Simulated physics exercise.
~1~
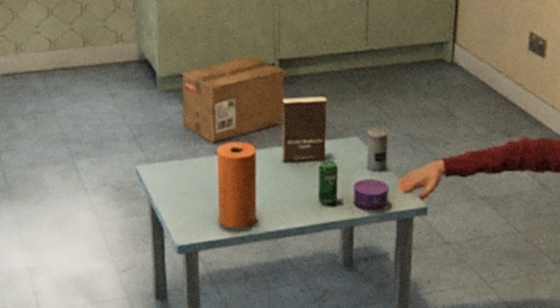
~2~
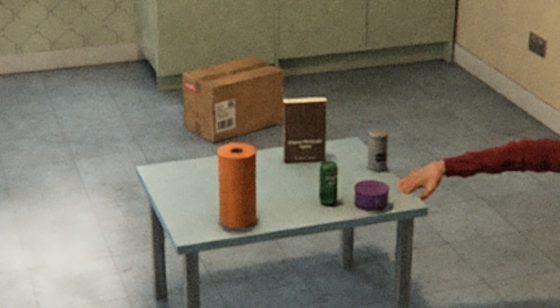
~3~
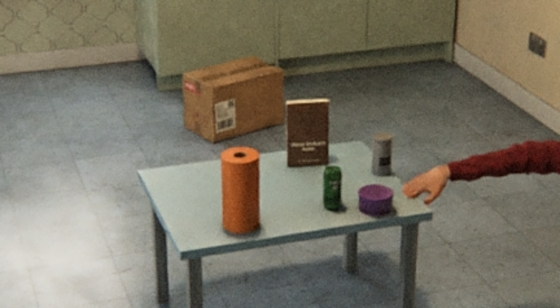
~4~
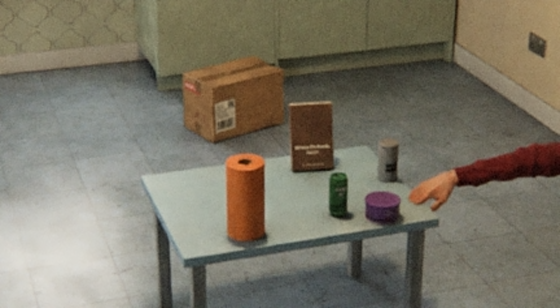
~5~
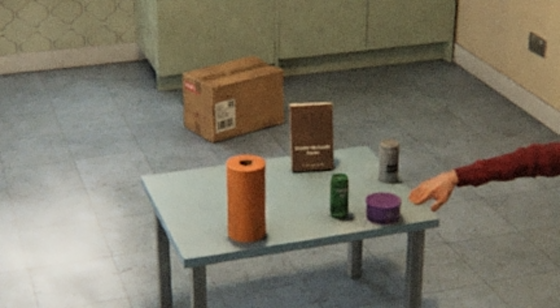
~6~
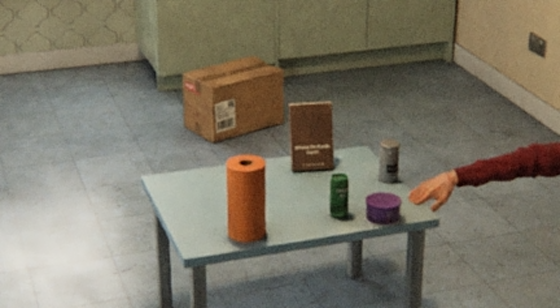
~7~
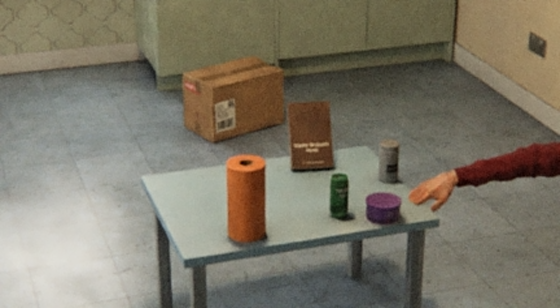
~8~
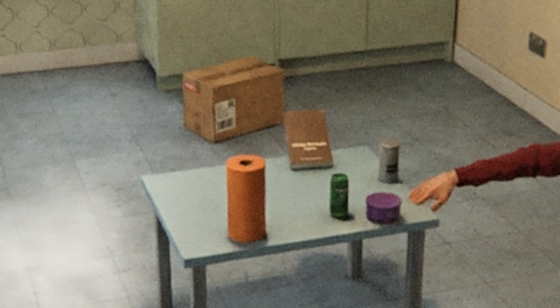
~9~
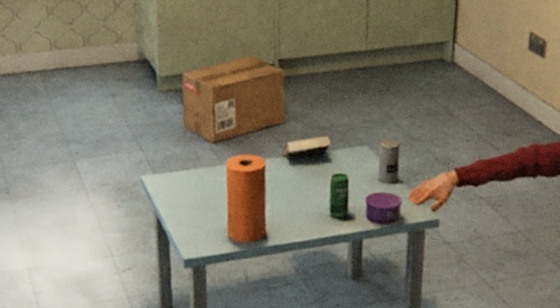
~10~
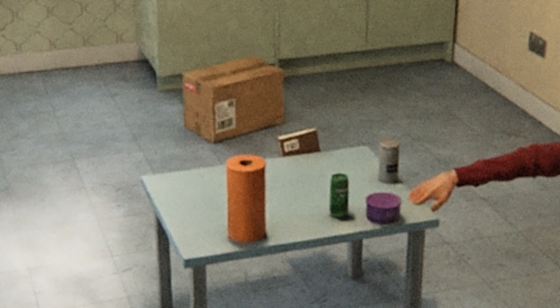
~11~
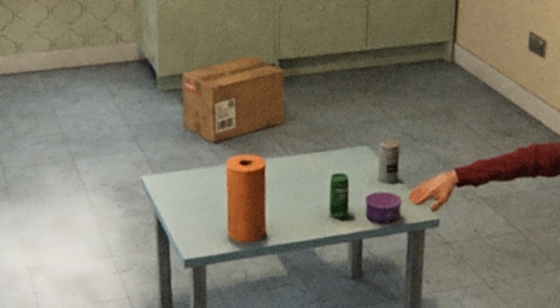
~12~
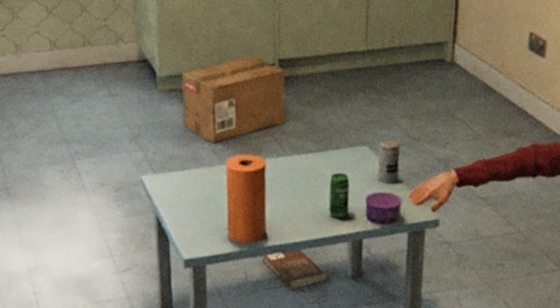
The clip opens on a pale side table holding an orange roll, an upright brown book, a green can, a grey jar and a purple tub, with a hand in a red sleeve at its right edge. The table shifts a little toward us and to the right, carrying everything with it, then stops. The brown book starts to lean backward, tilts further and tumbles off the far edge. It drops out of sight behind the table, then reappears lying on the floor underneath. The roll, can, jar and tub remain on the tabletop, the orange roll still upright.
